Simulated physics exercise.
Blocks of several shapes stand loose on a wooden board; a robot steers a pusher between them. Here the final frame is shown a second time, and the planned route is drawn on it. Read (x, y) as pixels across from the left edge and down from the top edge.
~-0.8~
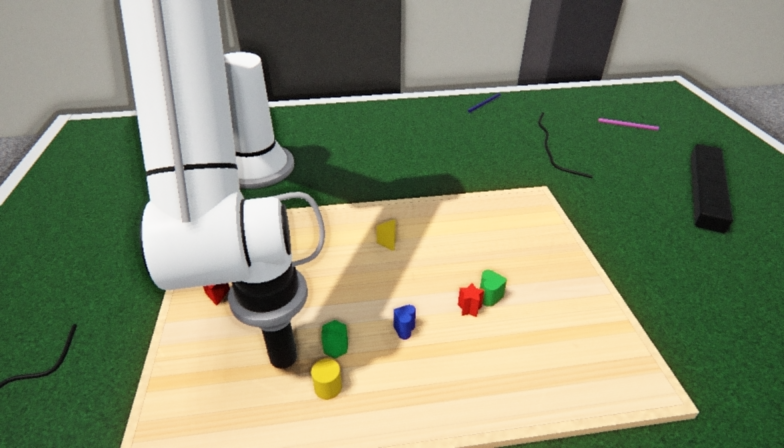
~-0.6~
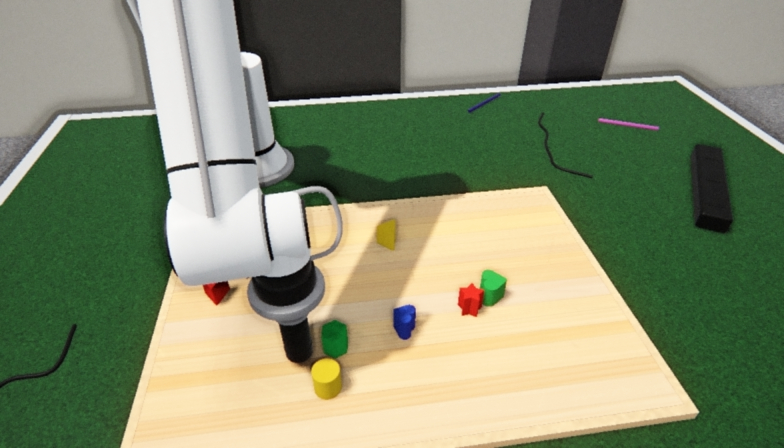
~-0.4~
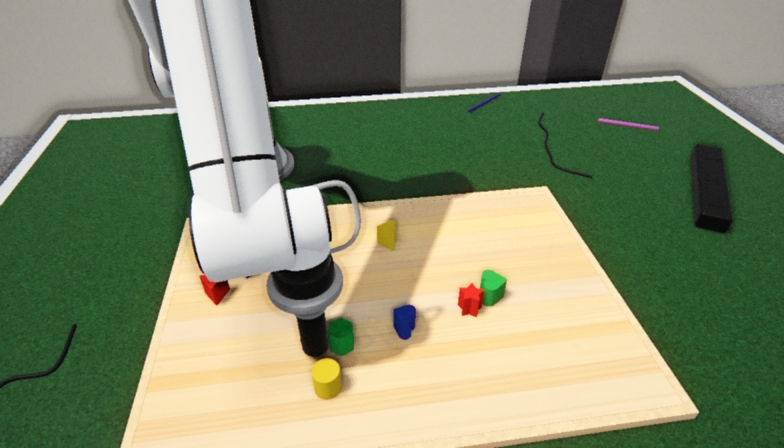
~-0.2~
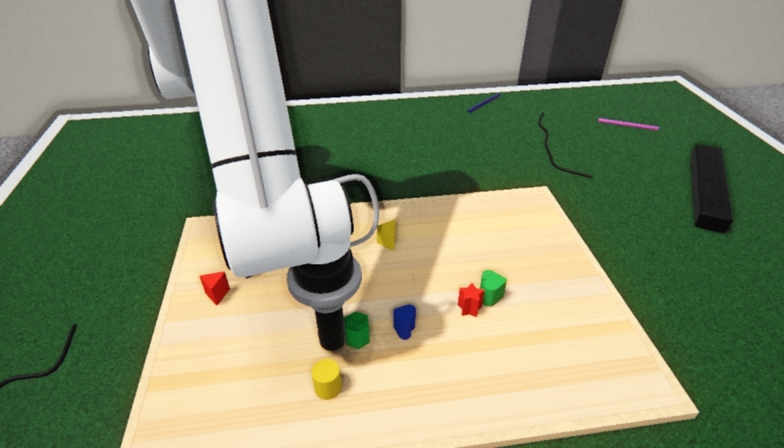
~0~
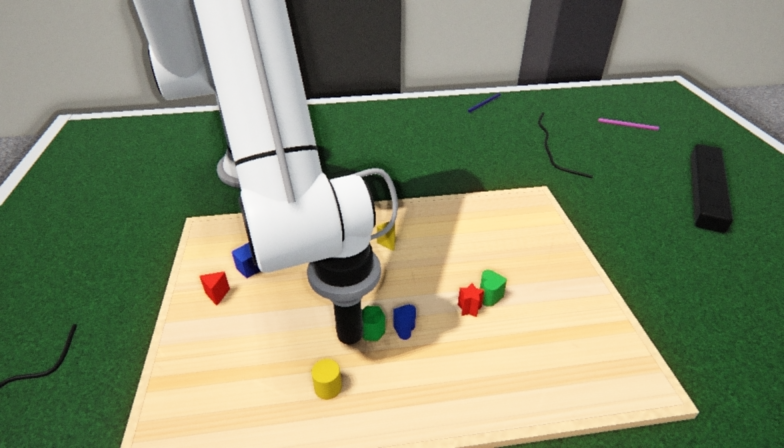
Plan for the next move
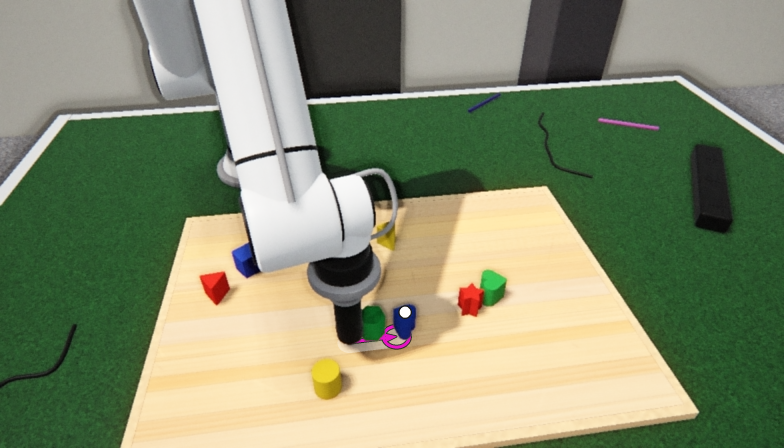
The footage shows a robot arm moving its black pusher rightward across a wooden board of coloured blocks, passing behind a yellow disc, then nudging a green hexagon right and slightly away until it sits close beside a blue heart.
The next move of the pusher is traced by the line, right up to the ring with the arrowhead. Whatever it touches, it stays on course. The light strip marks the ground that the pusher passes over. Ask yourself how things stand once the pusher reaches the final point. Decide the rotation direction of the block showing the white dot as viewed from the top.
Clockwise, looking down.
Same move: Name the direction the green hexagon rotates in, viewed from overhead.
From the top: Counterclockwise.
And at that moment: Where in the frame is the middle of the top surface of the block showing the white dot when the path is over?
Around pixel (418, 308).
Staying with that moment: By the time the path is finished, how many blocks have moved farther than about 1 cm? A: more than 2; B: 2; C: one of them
I'll go with B - 2.
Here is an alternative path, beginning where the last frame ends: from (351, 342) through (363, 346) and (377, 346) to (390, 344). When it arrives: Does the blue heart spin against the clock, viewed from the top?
No.
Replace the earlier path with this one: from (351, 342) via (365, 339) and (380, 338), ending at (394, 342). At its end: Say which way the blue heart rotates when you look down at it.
From above, the turn goes clockwise.
The drawn path runs from (351, 342) directly to (396, 336); the dot is on the blue heart.
On the path given first. Halfway along, pusher at (374, 332); green hexagon at (389, 306), turned 25° anticlockwise; blue heart at (409, 310), turned 30° clockwise.
At the end, pusher at (397, 329); yellow disc not moved; green hexagon at (397, 300), turned 60° anticlockwise; blue heart at (418, 308), turned 45° clockwise.
